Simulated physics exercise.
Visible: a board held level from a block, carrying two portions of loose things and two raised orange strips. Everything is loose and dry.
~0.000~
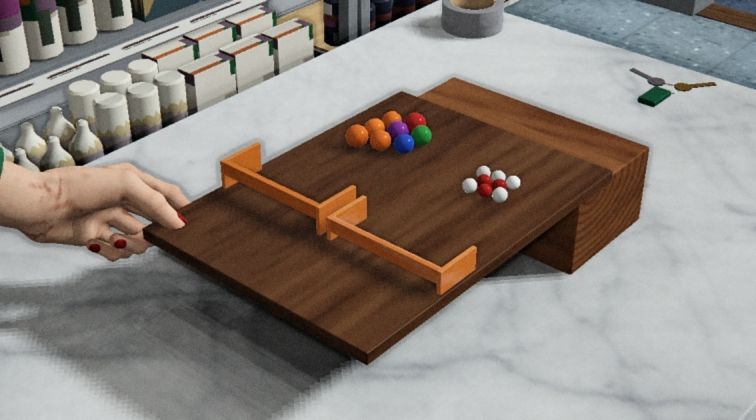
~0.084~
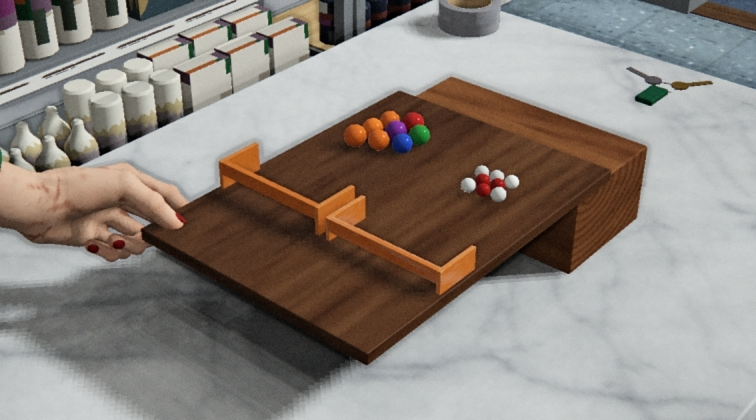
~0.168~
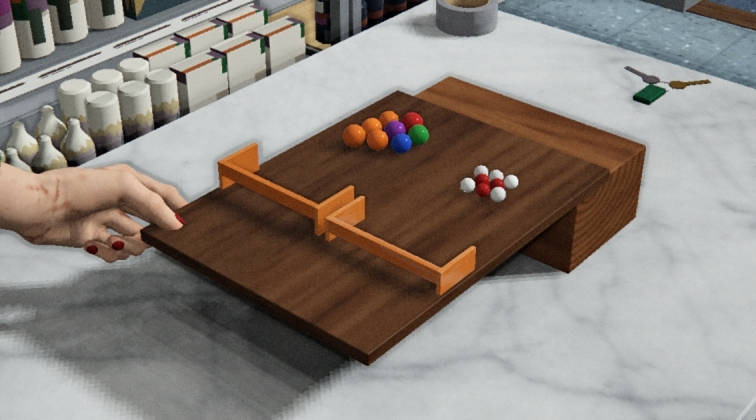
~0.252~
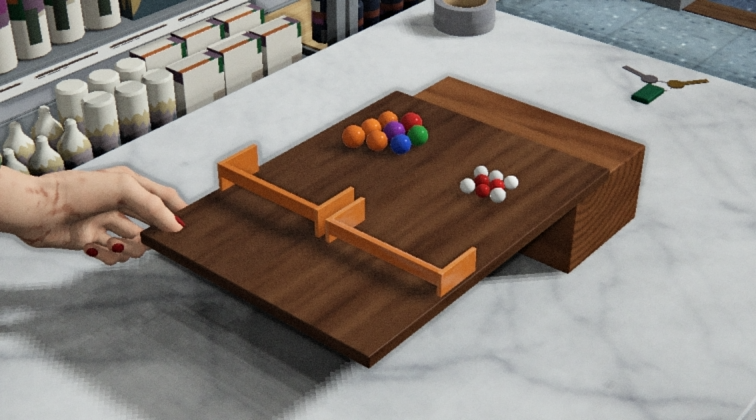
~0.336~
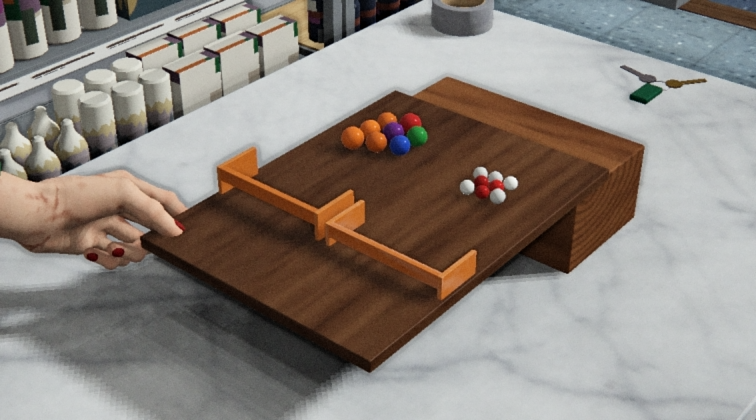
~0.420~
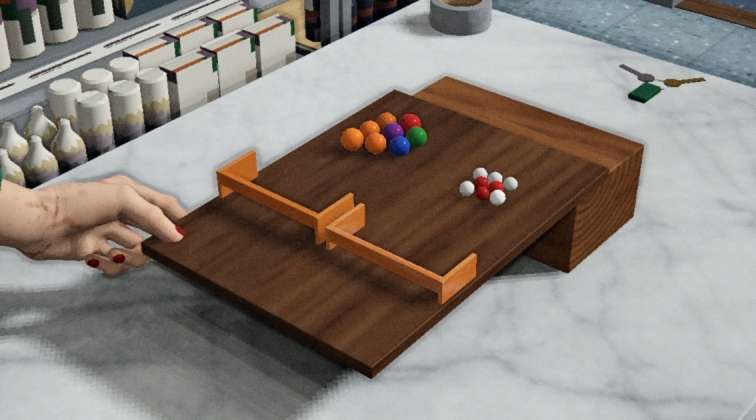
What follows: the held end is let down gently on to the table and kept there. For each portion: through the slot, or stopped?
Nearer portion: Blocked. Farther portion: Blocked.
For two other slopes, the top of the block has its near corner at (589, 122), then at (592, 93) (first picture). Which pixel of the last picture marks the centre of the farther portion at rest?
Centre at rest: First case roughly (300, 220), second case roughly (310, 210).
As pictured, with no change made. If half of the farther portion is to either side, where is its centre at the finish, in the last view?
Centre at rest, last frame: Approx. (288, 252) px.
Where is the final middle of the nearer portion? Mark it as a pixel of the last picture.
It settles centred at about (397, 313) in the final frame.
By 0.69 s, board sloping at 7°; nearer portion where it was; farther portion where it was.
By 1.04 s, board sloping at 14°; nearer portion on its way down; farther portion on its way down.
By 1.41 s, board resting at 17°; nearer portion has reached its gate; farther portion has reached its gate.
When it is over (2.2 s), board resting at 17°; nearer portion gathered behind its gate; farther portion gathered behind its gate.
